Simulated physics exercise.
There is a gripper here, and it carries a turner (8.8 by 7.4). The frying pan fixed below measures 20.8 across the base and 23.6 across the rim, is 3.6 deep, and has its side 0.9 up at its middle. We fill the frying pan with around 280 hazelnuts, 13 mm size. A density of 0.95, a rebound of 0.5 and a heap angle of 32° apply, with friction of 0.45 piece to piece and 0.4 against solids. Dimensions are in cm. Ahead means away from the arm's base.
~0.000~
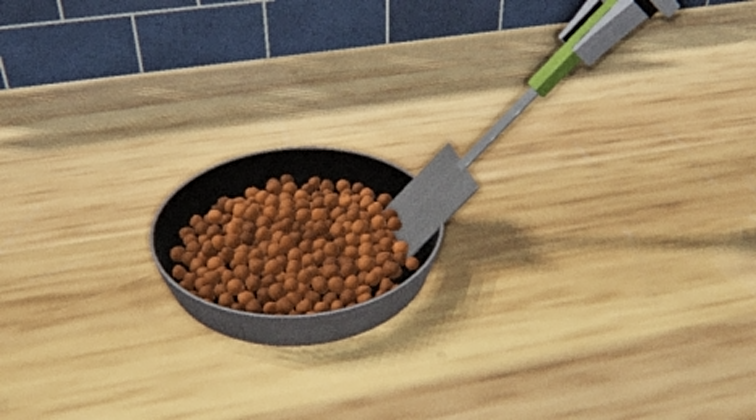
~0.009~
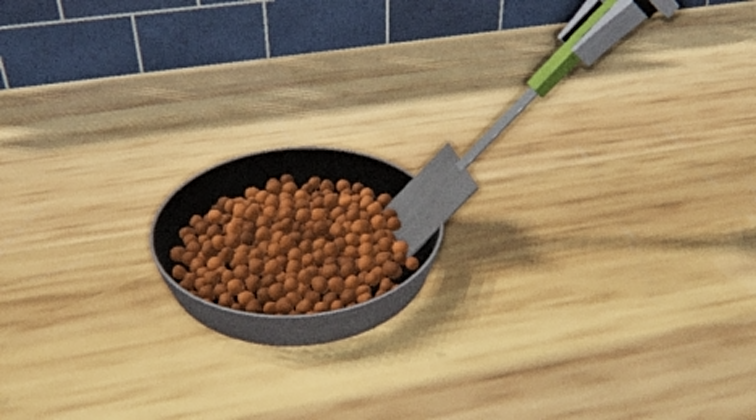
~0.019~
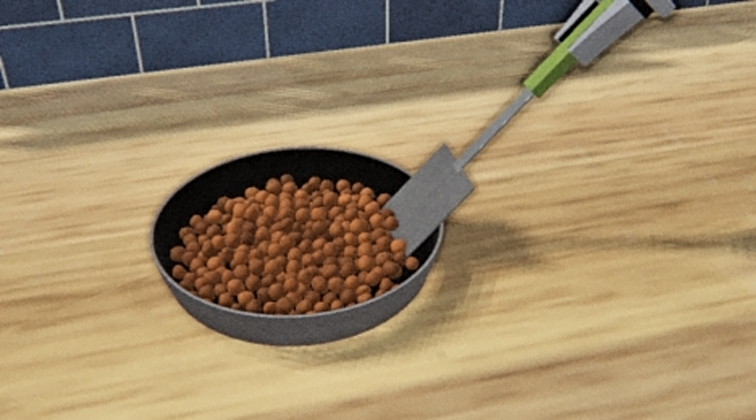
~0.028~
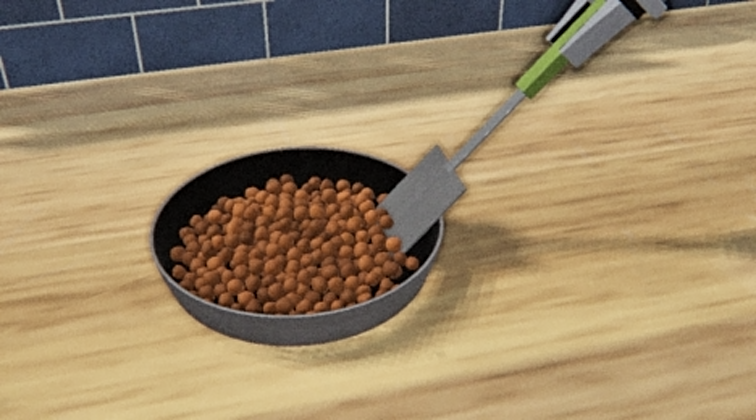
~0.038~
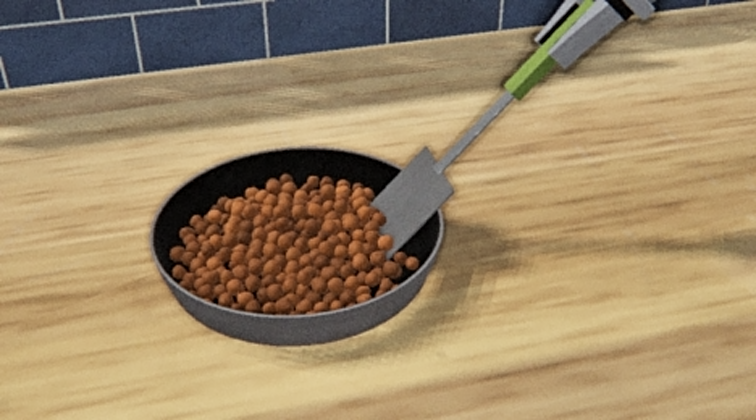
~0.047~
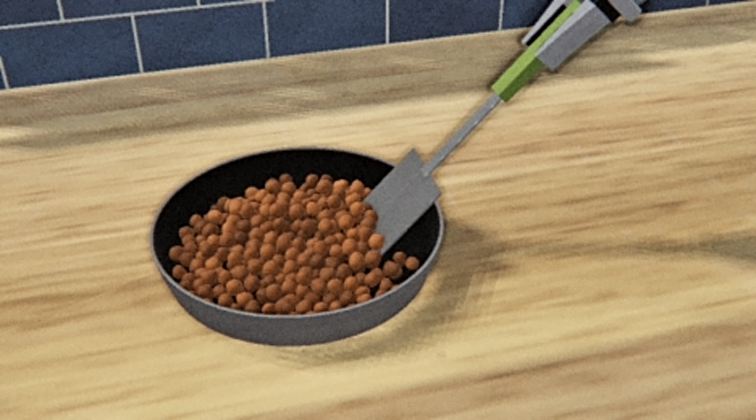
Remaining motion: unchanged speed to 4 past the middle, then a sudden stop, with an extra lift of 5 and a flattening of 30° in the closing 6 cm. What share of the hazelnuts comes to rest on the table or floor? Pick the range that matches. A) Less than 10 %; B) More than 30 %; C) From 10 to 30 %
C, from 10 to 30 %.
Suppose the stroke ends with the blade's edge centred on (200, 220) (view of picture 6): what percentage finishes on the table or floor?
The share ending on the table or floor is about 20 per cent.
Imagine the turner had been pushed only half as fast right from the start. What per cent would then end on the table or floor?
Estimate: Near 0 %.
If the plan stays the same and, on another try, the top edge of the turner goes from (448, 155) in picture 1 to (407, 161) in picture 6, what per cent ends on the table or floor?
I'd put it at roughly 15 per cent.
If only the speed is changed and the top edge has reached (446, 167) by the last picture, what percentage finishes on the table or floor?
Roughly 0 per cent.
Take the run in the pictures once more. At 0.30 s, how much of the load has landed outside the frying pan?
Fraction noted: Close to 10 per cent.
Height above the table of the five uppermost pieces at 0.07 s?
I'd put them at about 5 centimetres above the table.
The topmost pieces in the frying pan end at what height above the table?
It reaches about 3.5 cm.
By 0.07 s, sloping 45°, highest piece 6 above the table; 280 in the frying pan.
By 0.09 s, sloping 35°, highest piece 7 above the table; 280 in the frying pan.
By 0.30 s, sloping 16°, highest piece 5 above the table; 240 in the frying pan, 32 on the table or floor, 8 on the blade or in flight.
By 1.35 s, sloping 16°, highest piece 3 above the table; 240 in the frying pan, 40 on the table or floor.
Final count, 240 in the frying pan, 40 on the table or floor. That is 14 % on the table or floor.
